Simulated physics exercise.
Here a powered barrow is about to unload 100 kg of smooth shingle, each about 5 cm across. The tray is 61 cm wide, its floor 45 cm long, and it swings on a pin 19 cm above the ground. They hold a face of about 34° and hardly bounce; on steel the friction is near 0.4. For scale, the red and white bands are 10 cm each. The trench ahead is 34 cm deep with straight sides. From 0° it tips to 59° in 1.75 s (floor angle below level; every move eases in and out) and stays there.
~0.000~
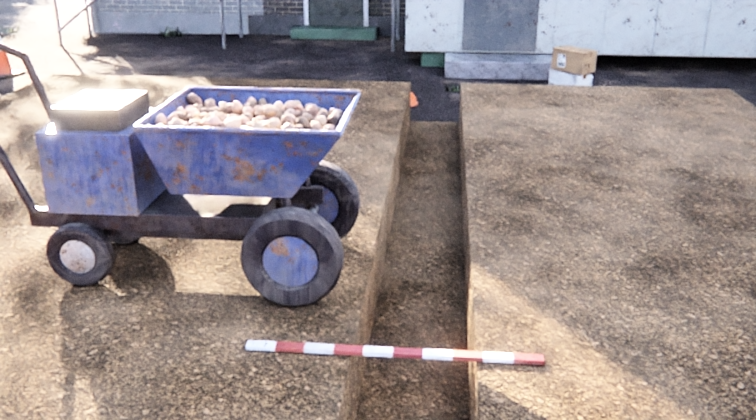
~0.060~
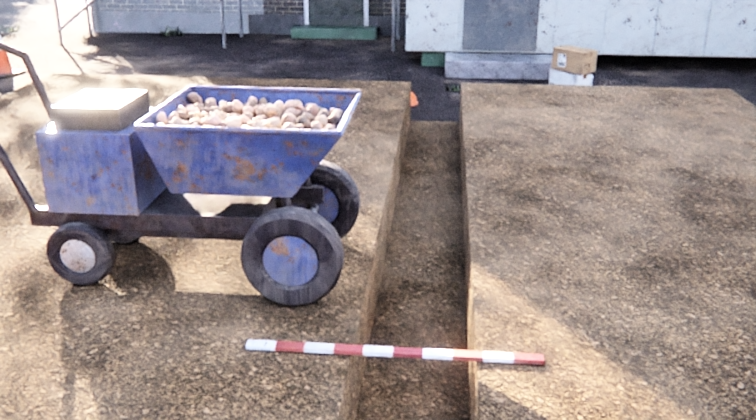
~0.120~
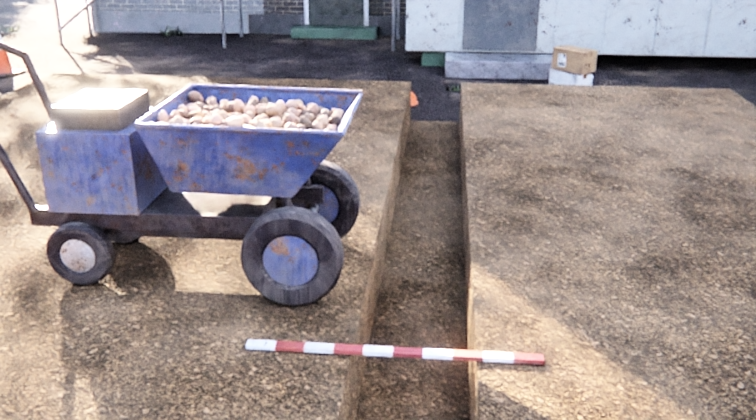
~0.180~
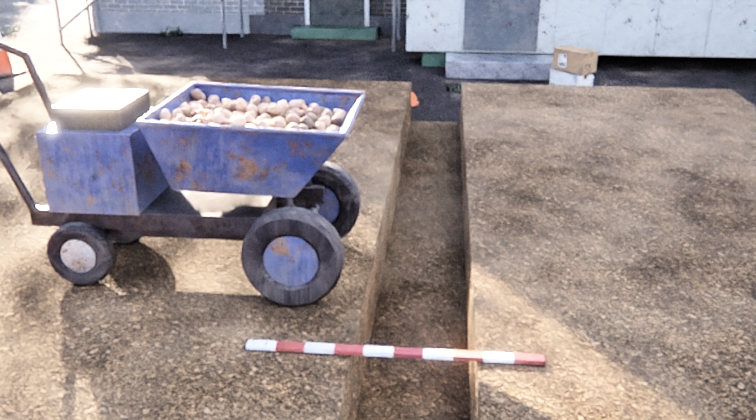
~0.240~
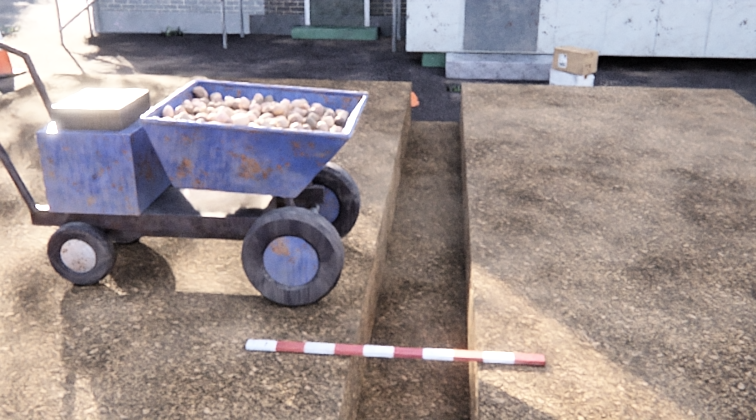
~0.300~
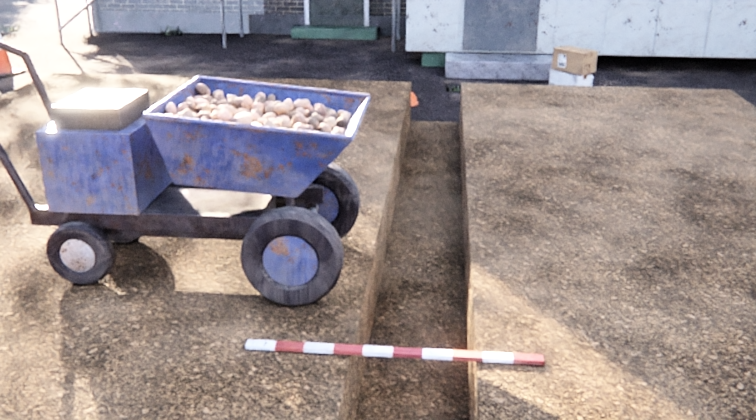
The blue tray of stones on a wheeled barrow tilts slightly forward to the right.
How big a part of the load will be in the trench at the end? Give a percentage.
Roughly 55 per cent ends in the trench.
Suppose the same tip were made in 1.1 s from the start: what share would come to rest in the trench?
In that case some 50 per cent.
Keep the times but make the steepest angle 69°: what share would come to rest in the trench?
Then about 55 per cent.
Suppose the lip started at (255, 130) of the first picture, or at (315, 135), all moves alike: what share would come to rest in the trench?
About 85 and 70 per cent.
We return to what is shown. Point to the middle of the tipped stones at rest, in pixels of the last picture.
Around (453, 333).
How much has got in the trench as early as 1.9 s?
Some 15 per cent.
After 1.3 s the floor is at 50°; 100 % in the tray; the foremost stones are at (422, 183).
After 1.9 s the floor is at 59°; 71 % in the tray, 14 % in the trench, 14 % past the trench; the foremost stones are at (539, 270).
After 2.2 s the floor is at 59°; 48 % in the tray, 24 % in the trench, 28 % past the trench; the foremost stones are at (610, 280).
After 4.2 s the floor is at 59°; 16 % in the tray, 55 % in the trench, 29 % past the trench; the foremost stones are at (653, 283).
